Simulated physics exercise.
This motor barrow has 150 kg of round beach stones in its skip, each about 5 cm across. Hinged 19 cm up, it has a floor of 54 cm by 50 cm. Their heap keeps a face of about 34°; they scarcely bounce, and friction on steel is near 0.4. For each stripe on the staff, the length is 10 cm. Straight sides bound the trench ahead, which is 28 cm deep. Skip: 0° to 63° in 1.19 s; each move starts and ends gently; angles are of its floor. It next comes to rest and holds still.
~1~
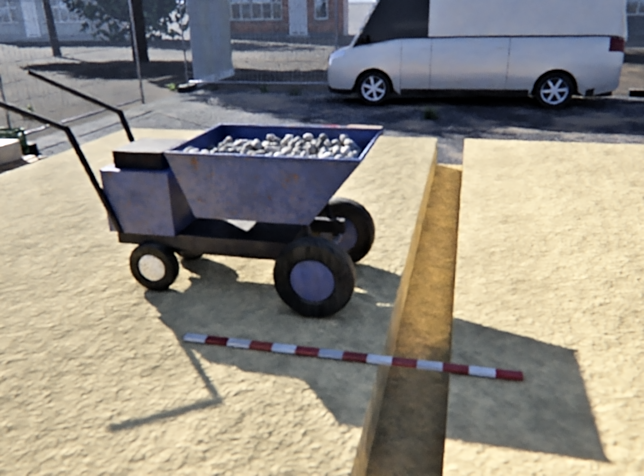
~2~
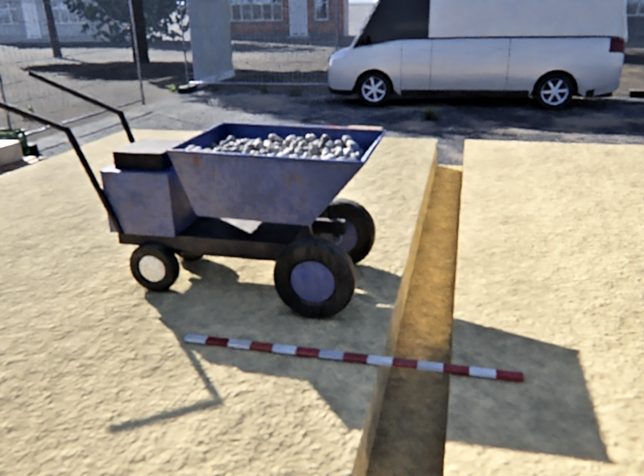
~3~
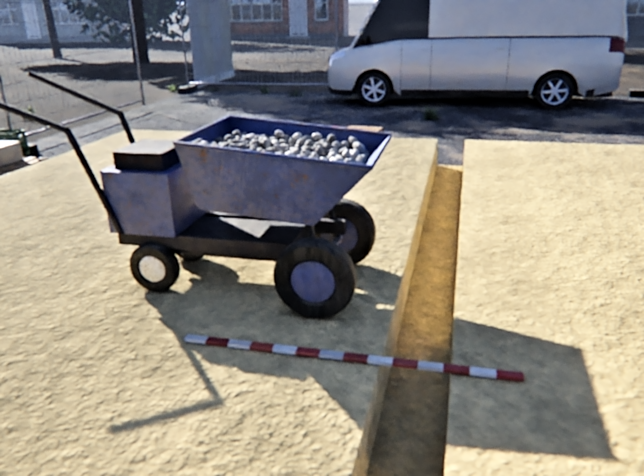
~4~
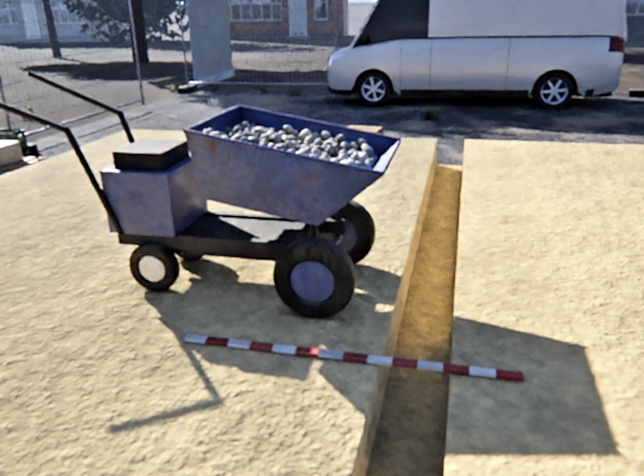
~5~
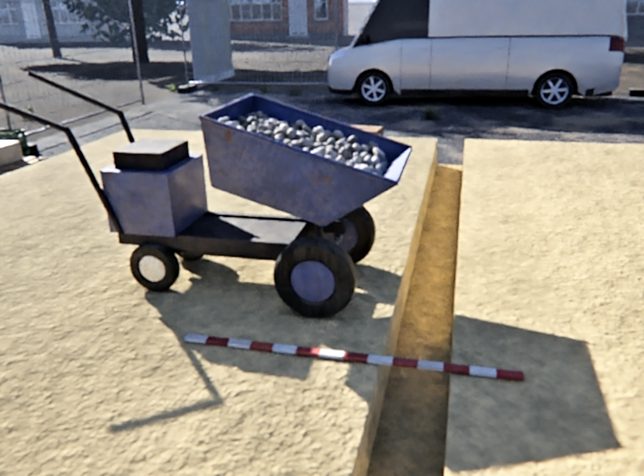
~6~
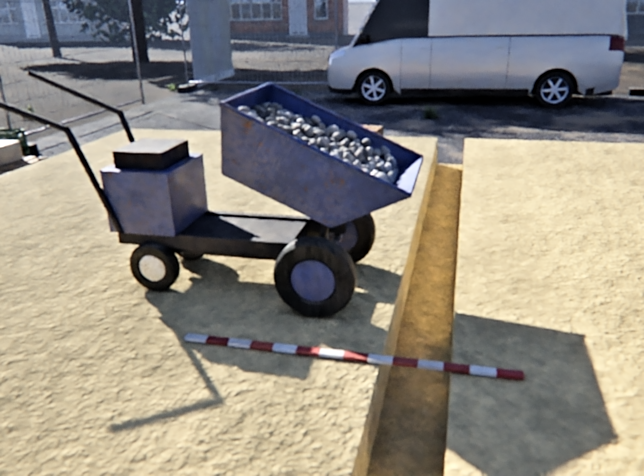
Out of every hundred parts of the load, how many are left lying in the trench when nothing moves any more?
Around 26 in every hundred.
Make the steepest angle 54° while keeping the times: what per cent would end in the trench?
About 15%.
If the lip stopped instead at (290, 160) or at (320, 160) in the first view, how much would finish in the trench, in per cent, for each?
Result: Close to 85 then close to 65 per cent.
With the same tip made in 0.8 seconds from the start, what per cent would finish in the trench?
Roughly 20 per cent.
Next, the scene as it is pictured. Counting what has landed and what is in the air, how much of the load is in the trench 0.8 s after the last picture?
Around 0 per cent of it.
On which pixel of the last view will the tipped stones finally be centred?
(499, 297).
Then, 0.4 s after the last picture the floor is at 53°, 100 % in the skip; the foremost stones are at (444, 227).
Then, 0.8 s after the last picture the floor is at 63°, 68 % in the skip, 1 % in the trench, 32 % past the trench; the foremost stones are at (556, 312).
Then, 1.1 s after the last picture the floor is at 63°, 36 % in the skip, 64 % past the trench; the foremost stones are past the picture's edge.
Then, 3.1 s after the last picture the floor is at 63°, 0 % in the skip, 26 % in the trench, 74 % past the trench; the foremost stones are past the picture's edge.
